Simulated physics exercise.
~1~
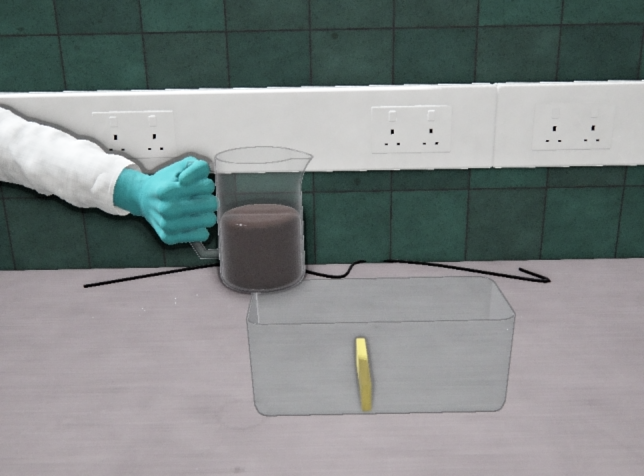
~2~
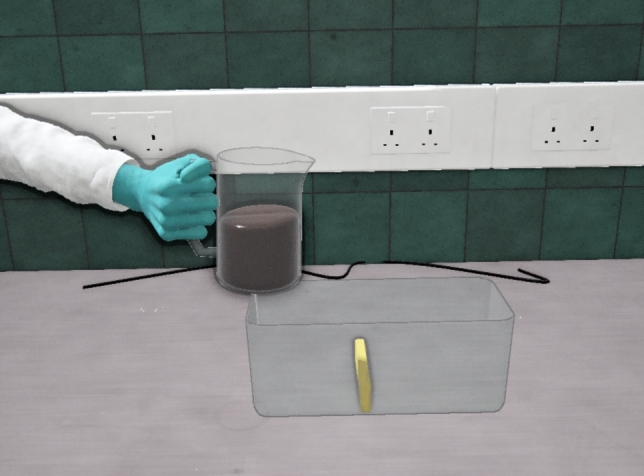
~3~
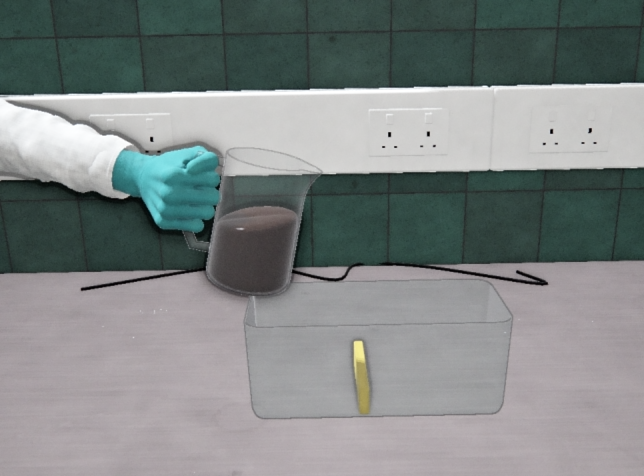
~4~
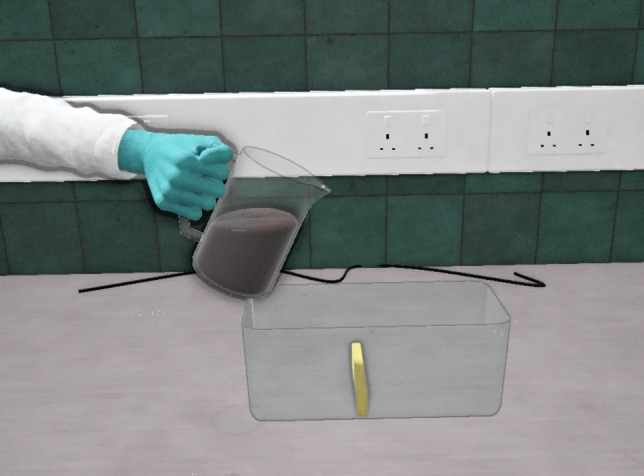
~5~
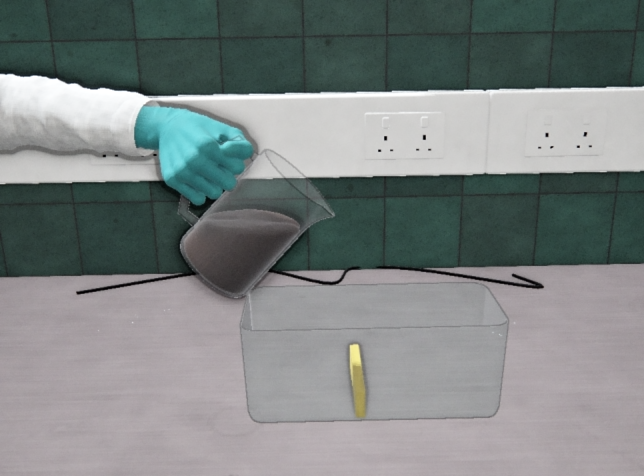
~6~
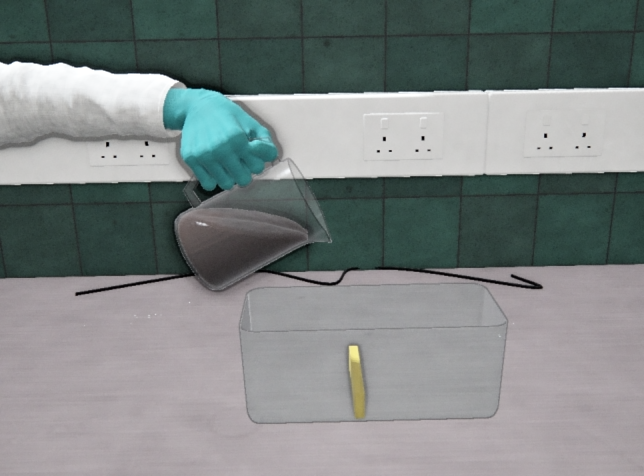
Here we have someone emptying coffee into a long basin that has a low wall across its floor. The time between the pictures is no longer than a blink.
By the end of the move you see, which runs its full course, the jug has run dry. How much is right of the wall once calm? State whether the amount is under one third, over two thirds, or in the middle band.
The amount is in the middle band.
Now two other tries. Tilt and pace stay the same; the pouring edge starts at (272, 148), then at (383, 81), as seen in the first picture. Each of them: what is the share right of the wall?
15 %, then 75 %.
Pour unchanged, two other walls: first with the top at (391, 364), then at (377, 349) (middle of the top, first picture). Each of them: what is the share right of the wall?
Note - case one near 15 %, case two near 5 %.
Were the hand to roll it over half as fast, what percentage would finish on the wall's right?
About 65 per cent.
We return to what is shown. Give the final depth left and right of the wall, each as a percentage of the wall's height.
About 50 left, about 40 right.
A moment on, the jug is tipped right over and 63 per cent is still to pour, 16 is left of the wall and 4 right of it.
Next, the jug is tipped right over and 15 per cent is still to pour, 39 is left of the wall and 39 right of it.
Then the jug is tipped right over and 1 per cent is still to pour, 47 is left of the wall and 51 right of it.
Later the jug is tipped right over and 0 per cent is still to pour, 49 is left of the wall and 51 right of it.
At rest 49 per cent lies left of the wall, 51 right of it and 1 outside.
